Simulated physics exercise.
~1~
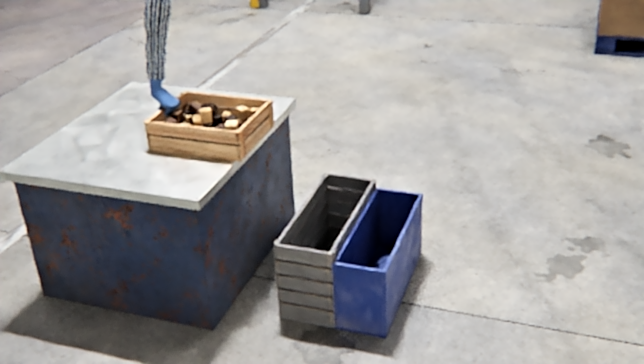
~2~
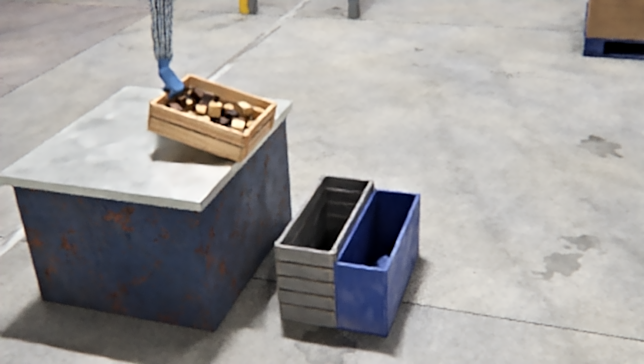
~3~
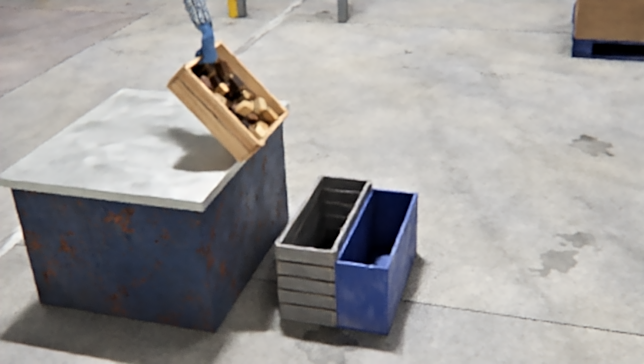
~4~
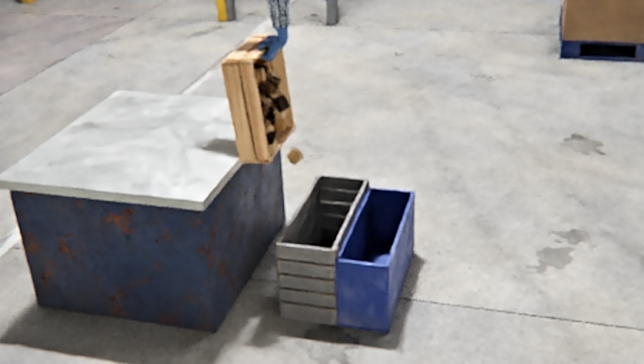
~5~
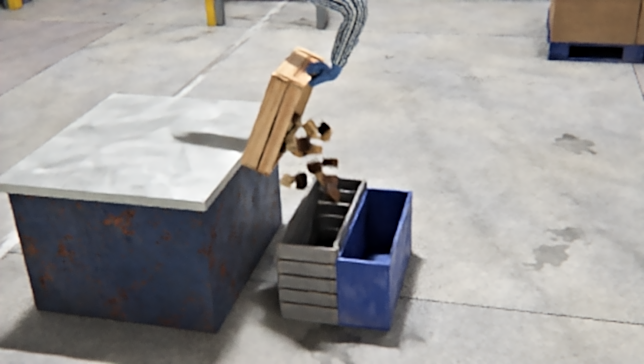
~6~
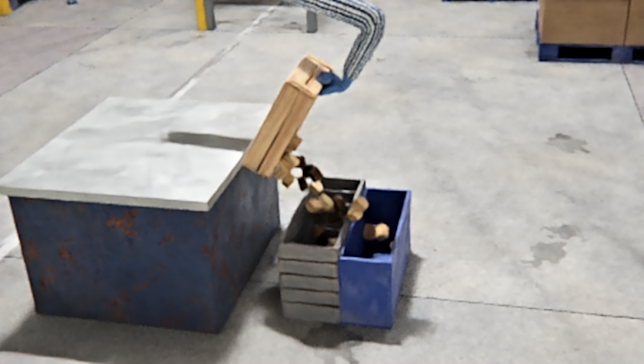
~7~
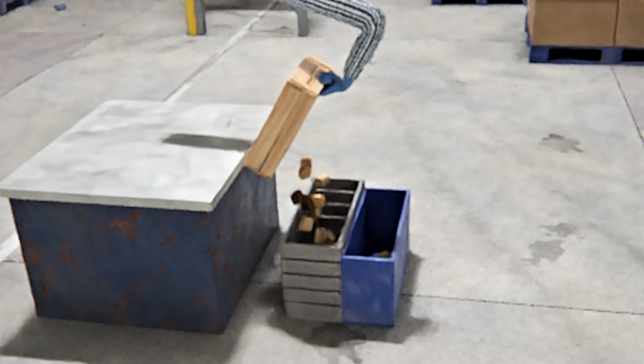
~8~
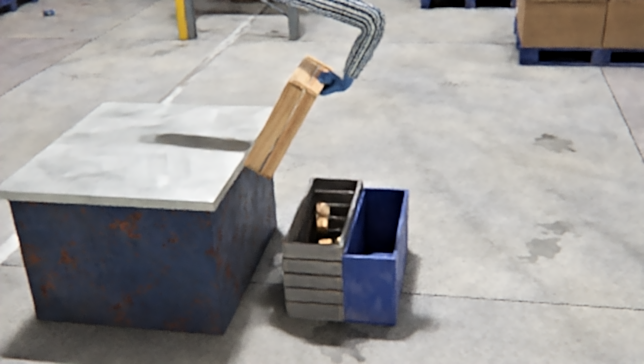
A wooden box full of small wooden blocks was lifted and tipped over the end of a bench by a blue gripper on a ridged grey arm, and the blocks tumbled out, mostly into the grey box, with some falling into the blue trough beside it.
